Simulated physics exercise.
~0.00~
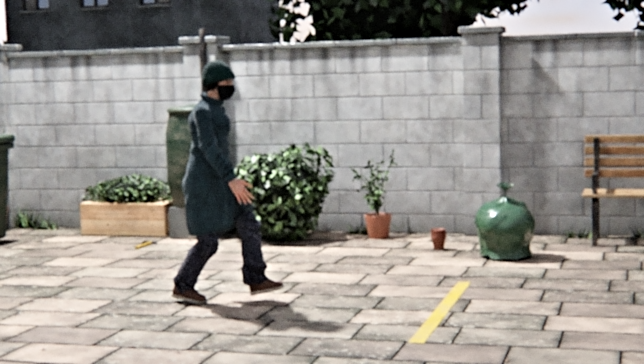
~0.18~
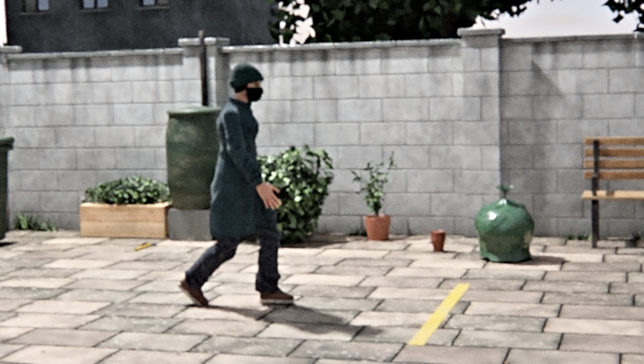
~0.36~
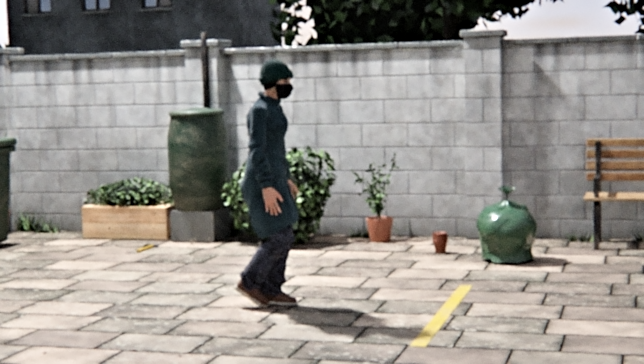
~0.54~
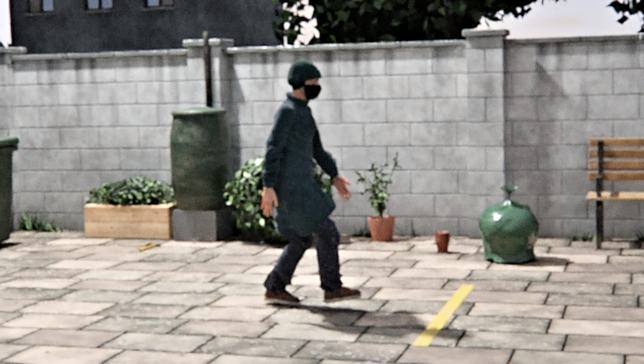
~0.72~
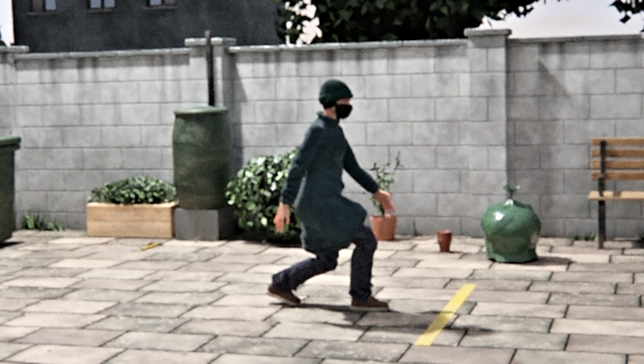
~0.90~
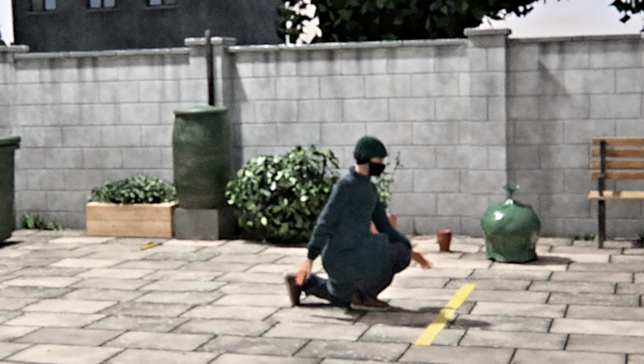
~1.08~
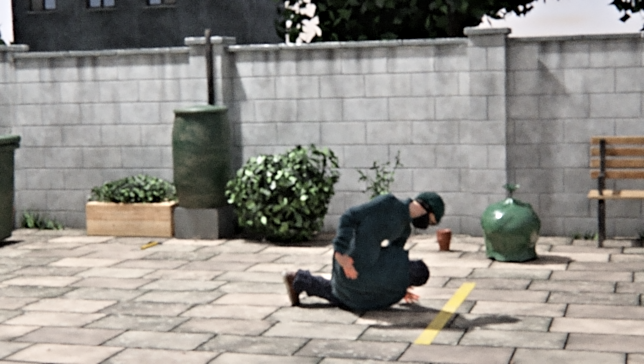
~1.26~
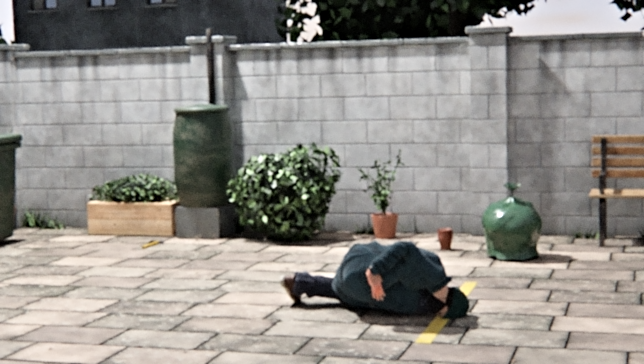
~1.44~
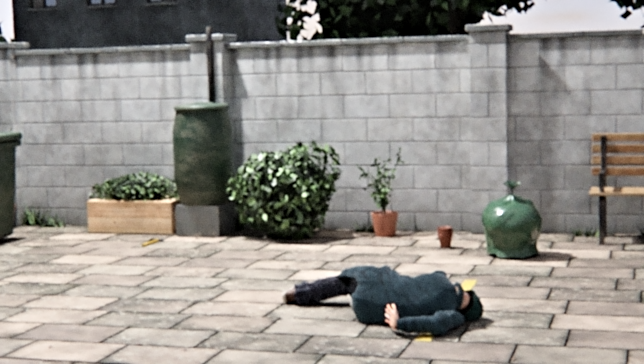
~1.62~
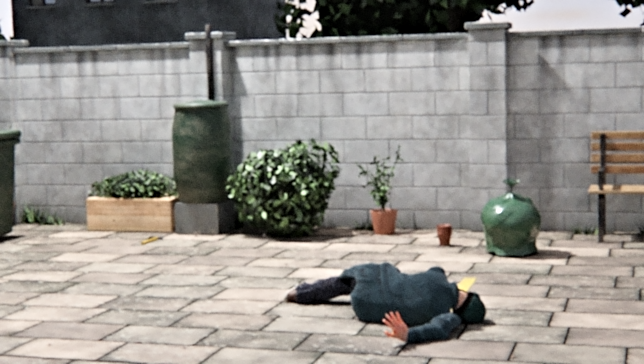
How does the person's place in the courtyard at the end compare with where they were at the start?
At the start the person is on the left, in front of the green barrel and well short of the yellow tape. By the end they are farther right and lower in view, down on the paving at the tape.
